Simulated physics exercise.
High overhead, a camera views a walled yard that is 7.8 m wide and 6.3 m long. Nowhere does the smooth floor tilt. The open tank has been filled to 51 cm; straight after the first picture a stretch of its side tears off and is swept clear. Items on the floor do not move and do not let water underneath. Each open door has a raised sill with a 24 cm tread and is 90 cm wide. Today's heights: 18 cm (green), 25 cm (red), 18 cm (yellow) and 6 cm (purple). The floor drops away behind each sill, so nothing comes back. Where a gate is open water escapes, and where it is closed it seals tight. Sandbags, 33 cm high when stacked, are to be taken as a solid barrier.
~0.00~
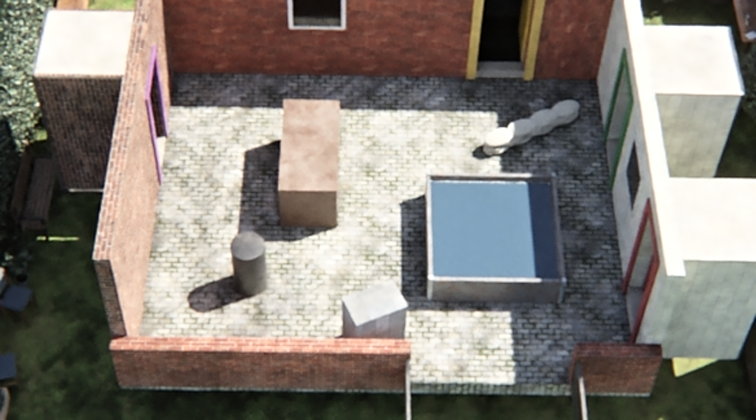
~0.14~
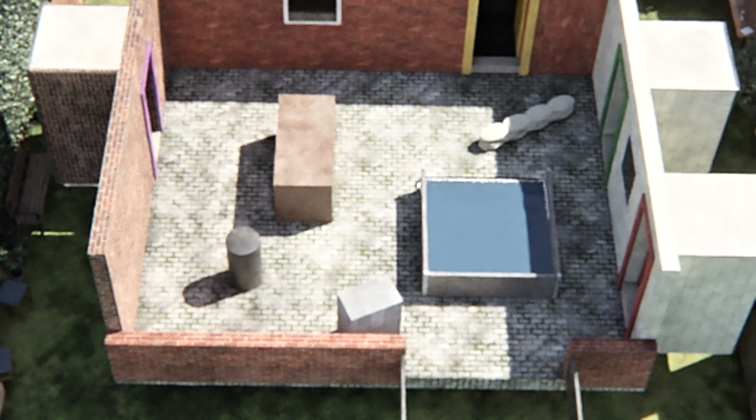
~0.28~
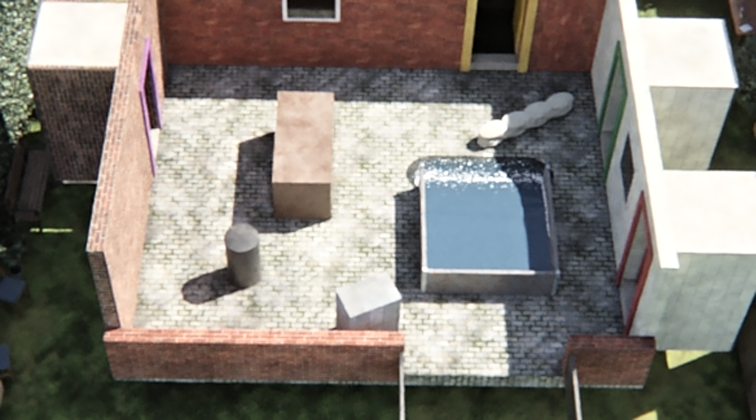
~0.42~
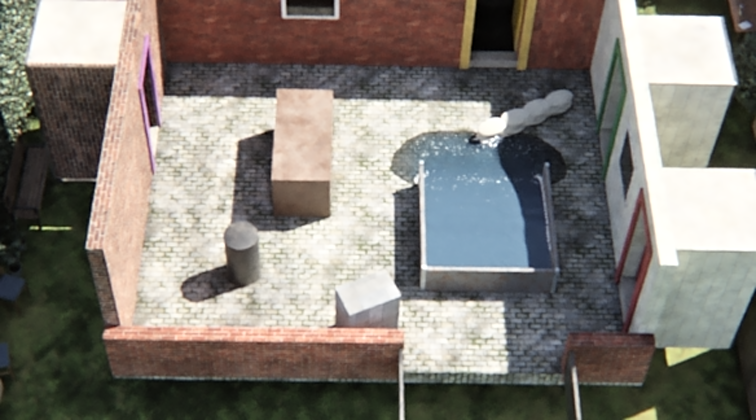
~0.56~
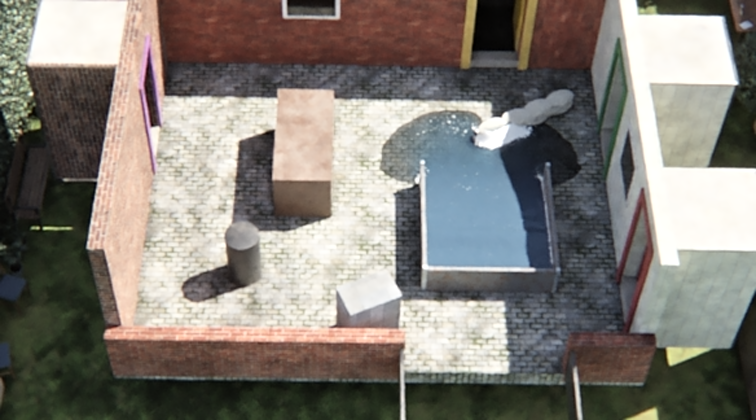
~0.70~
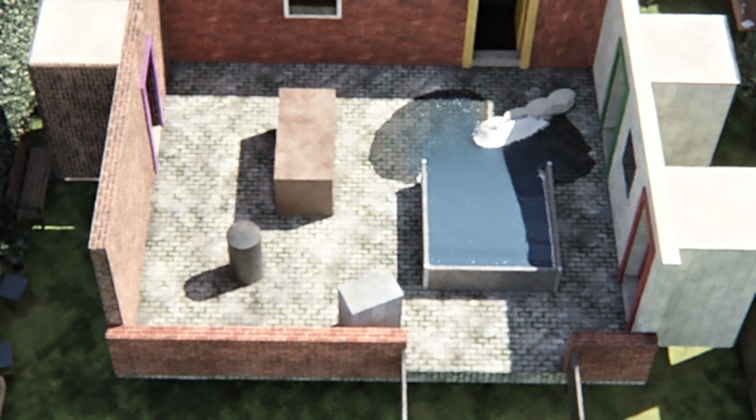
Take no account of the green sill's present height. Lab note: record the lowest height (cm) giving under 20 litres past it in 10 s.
Lowest height: 22 cm.
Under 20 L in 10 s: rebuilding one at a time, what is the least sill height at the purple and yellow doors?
Close to 6.5 cm (purple) and close to 13.0 cm (yellow).
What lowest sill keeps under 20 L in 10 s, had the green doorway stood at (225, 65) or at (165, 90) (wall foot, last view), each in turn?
First place around 8.0 cm, second around 13.0 cm.
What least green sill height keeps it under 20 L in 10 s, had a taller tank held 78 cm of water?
Roughly 33 centimetres.
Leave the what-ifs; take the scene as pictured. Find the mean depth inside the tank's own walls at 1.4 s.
The mean depth is roughly 29 cm.
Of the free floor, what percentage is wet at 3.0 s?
Approximately 35 %.
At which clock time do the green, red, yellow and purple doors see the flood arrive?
Arrives: Green 1.0 s / red 3.4 s / yellow 1.2 s / purple 4.0 s.
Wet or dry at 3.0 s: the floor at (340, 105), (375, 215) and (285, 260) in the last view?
One by one: Drenched, clear, clear.
After 1.4 s water covers 20 % of the floor, deepest (36 cm) near (489, 147); 7 cm at the green door, 0 litres in over its 18 cm sill.
After 3.0 s water covers 35 % of the floor, deepest (28 cm) near (591, 74); 23 cm at the green door, 34 litres in over its 18 cm sill.
After 10.0 s water covers 95 % of the floor, deepest (10 cm) near (132, 354); 5 cm at the green door, 44 litres in over its 18 cm sill.
At the green door as built, the water arrived by 1.1 s and peaked near 24 cm at 2.6 s.
Run again over the same 10 s with other heights there, 37 litres in over 19 cm, 8 litres over 25.5 cm. The limit of 20 litres is kept from about 22 cm up.
